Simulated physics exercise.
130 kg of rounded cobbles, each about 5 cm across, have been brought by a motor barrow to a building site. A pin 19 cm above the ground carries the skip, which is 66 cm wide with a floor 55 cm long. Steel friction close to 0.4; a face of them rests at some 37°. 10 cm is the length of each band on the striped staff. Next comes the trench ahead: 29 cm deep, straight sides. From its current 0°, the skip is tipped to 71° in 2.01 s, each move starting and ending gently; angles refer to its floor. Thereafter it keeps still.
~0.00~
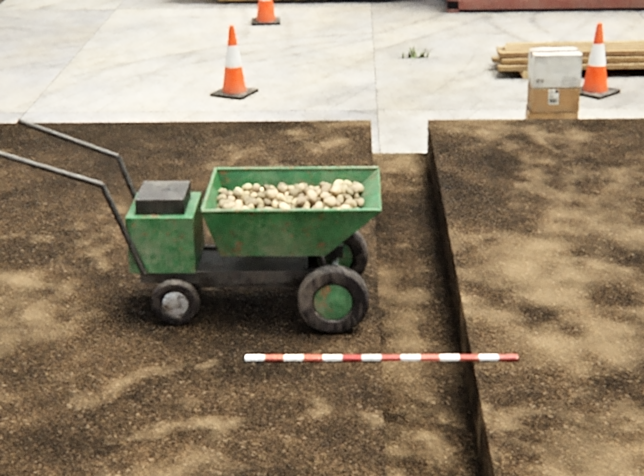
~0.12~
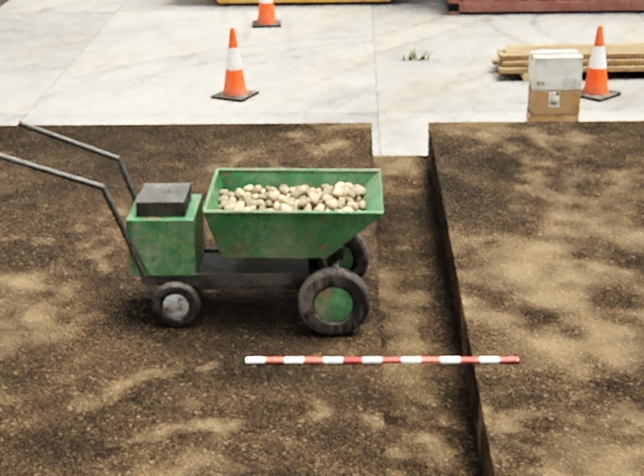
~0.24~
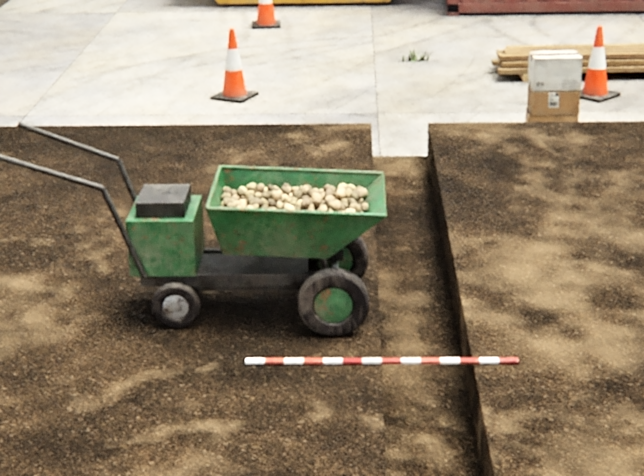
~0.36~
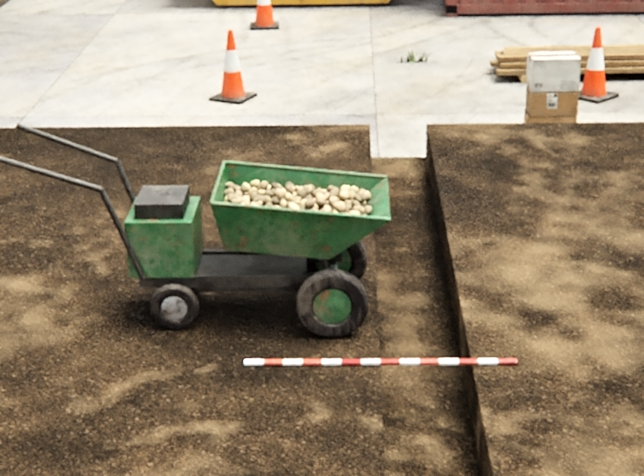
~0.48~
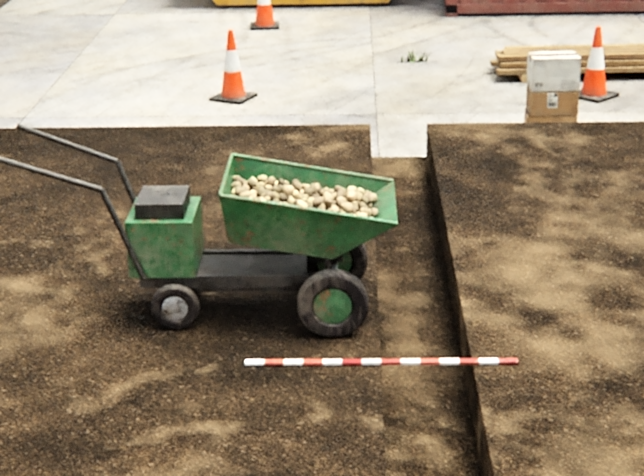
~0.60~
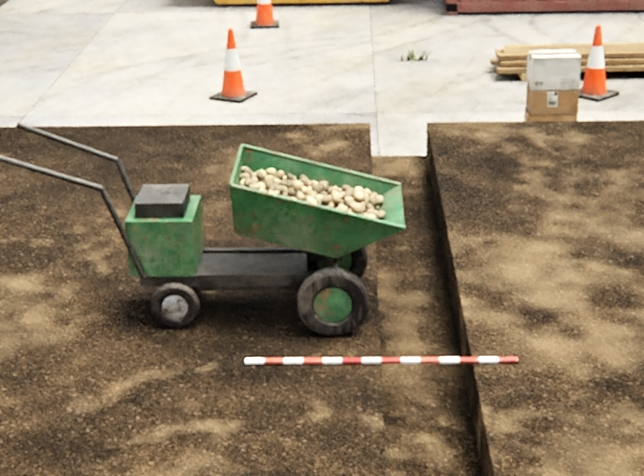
On a building site with traffic cones behind, a green motor barrow stood still on brown dirt beside a trench while its skip, loaded with pale stones, tilted gradually down towards the right.
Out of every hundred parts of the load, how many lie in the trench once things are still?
Around 51 out of 100.
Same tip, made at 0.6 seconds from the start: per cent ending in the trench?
I'd put it at roughly 30 per cent.
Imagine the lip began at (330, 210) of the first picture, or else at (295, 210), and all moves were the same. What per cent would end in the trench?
Roughly 100 per cent, then 95 per cent.
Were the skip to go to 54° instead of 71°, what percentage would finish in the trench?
Then close to 50 per cent.
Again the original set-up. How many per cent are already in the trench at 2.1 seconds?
Roughly 30% by that time.
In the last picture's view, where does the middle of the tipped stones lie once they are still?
The stones end up centred near (458, 329).
After 1.5 s the floor is at 60°; 97 % in the skip, 3 % in the trench; the foremost stones are at (458, 285).
After 2.1 s the floor is at 71°; 24 % in the skip, 30 % in the trench, 46 % past the trench; the foremost stones are at (580, 312).
After 2.5 s the floor is at 71°; 4 % in the skip, 45 % in the trench, 52 % past the trench; the foremost stones are at (624, 315).
After 4.4 s the floor is at 71°; 0 % in the skip, 51 % in the trench, 49 % past the trench; the foremost stones are at (631, 312).
